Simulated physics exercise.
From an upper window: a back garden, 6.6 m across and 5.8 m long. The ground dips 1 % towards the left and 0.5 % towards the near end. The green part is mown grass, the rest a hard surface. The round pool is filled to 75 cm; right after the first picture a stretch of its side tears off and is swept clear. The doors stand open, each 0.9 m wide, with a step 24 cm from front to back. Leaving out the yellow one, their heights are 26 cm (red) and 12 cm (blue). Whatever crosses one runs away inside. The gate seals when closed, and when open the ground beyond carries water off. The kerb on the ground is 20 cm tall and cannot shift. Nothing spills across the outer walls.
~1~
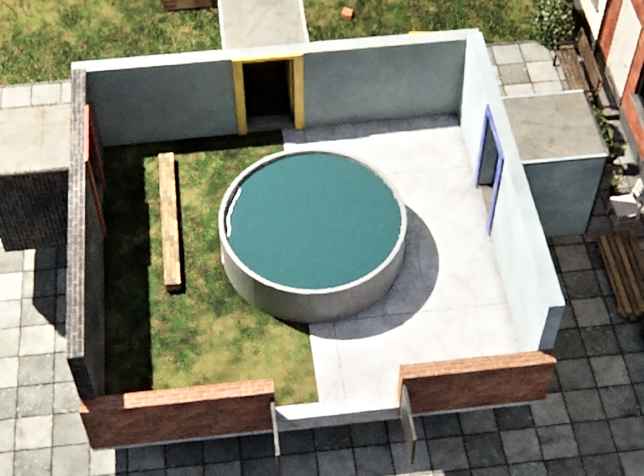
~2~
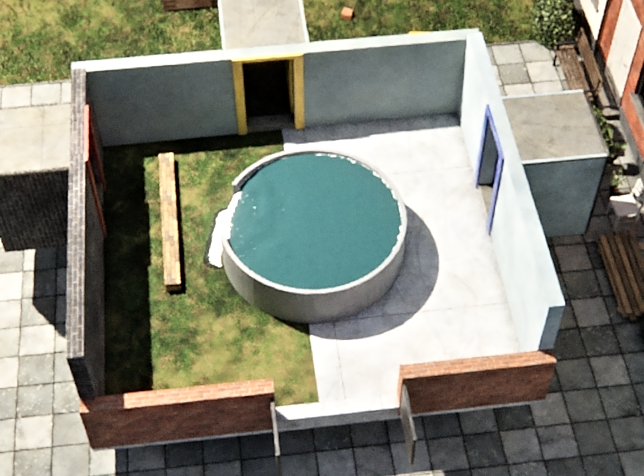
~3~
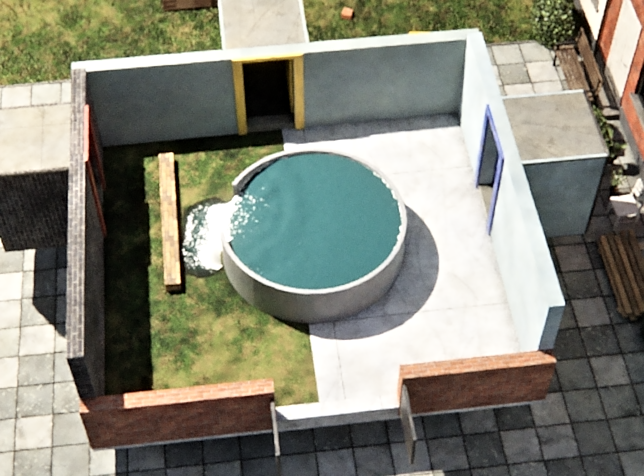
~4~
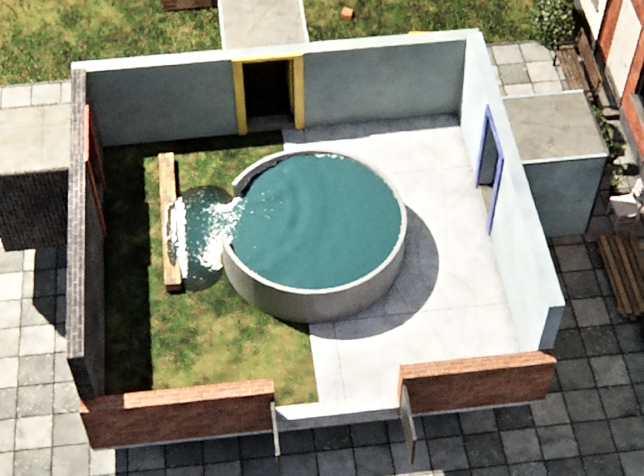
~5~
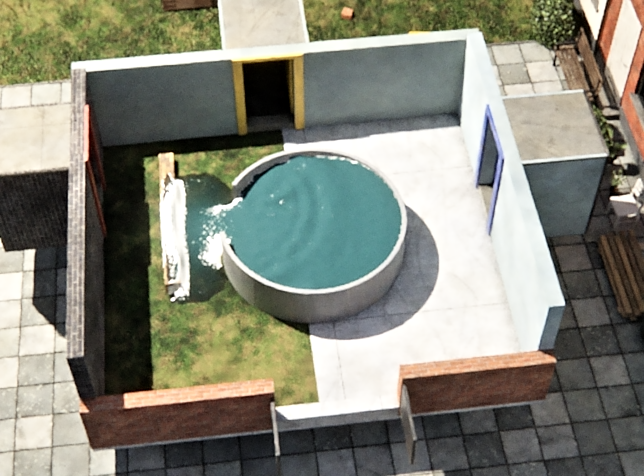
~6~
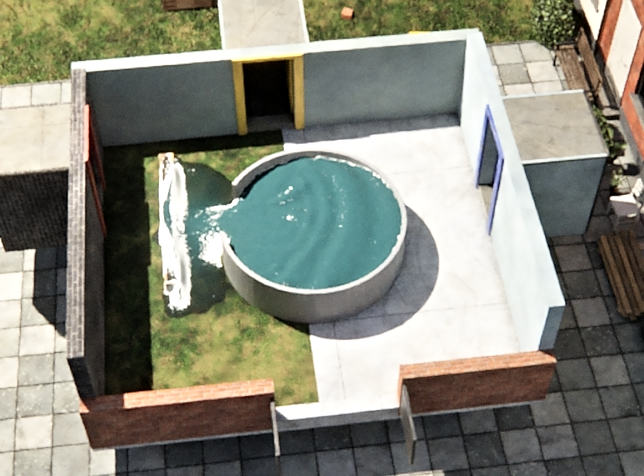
At the start, still water fills a round pool inside a walled garden, with a wooden beam lying on the grass to its left. The pool's left side breaks open and water pours out, foaming across the grass. It reaches the beam, churns white along it, and spreads alongside while ripples cross the pool.
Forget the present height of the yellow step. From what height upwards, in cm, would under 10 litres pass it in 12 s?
Some 9.5 cm above the ground.
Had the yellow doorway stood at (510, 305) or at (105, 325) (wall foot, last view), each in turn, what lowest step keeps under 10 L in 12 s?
Roughly 11.5 and 16 cm.
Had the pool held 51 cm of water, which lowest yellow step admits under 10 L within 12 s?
Then roughly 7.0 cm.
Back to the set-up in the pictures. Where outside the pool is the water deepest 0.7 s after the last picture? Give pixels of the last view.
At about (179, 241).
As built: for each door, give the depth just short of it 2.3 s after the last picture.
Depths in cm: Yellow 10, red 23, blue 0.
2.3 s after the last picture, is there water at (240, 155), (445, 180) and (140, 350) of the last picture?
In that order: Flooded, not reached, flooded.
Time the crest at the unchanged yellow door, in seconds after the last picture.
Near 4.5 s.
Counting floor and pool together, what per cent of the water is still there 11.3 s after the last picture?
Roughly 90 in a hundred.
Then, 0.7 s after the last picture water covers 30 % of the floor, deepest (56 cm) near (179, 241); it has not reached the yellow door.
Then, 2.3 s after the last picture water covers 55 % of the floor, deepest (42 cm) near (179, 241); 10 cm at the yellow door, 0 litres in over its 15 cm step.
Then, 11.3 s after the last picture water covers 95 % of the floor, deepest (18 cm) near (106, 426); 8 cm at the yellow door, 0 litres in over its 15 cm step.
At the yellow door as built, the water peaked near 12 cm, 4.3 s after the last picture.
With a step of 8 cm, 22 litres would have come in within the 12 s; with 10.5 cm, 5 litres. So under 10 litres takes about 9.5 cm.
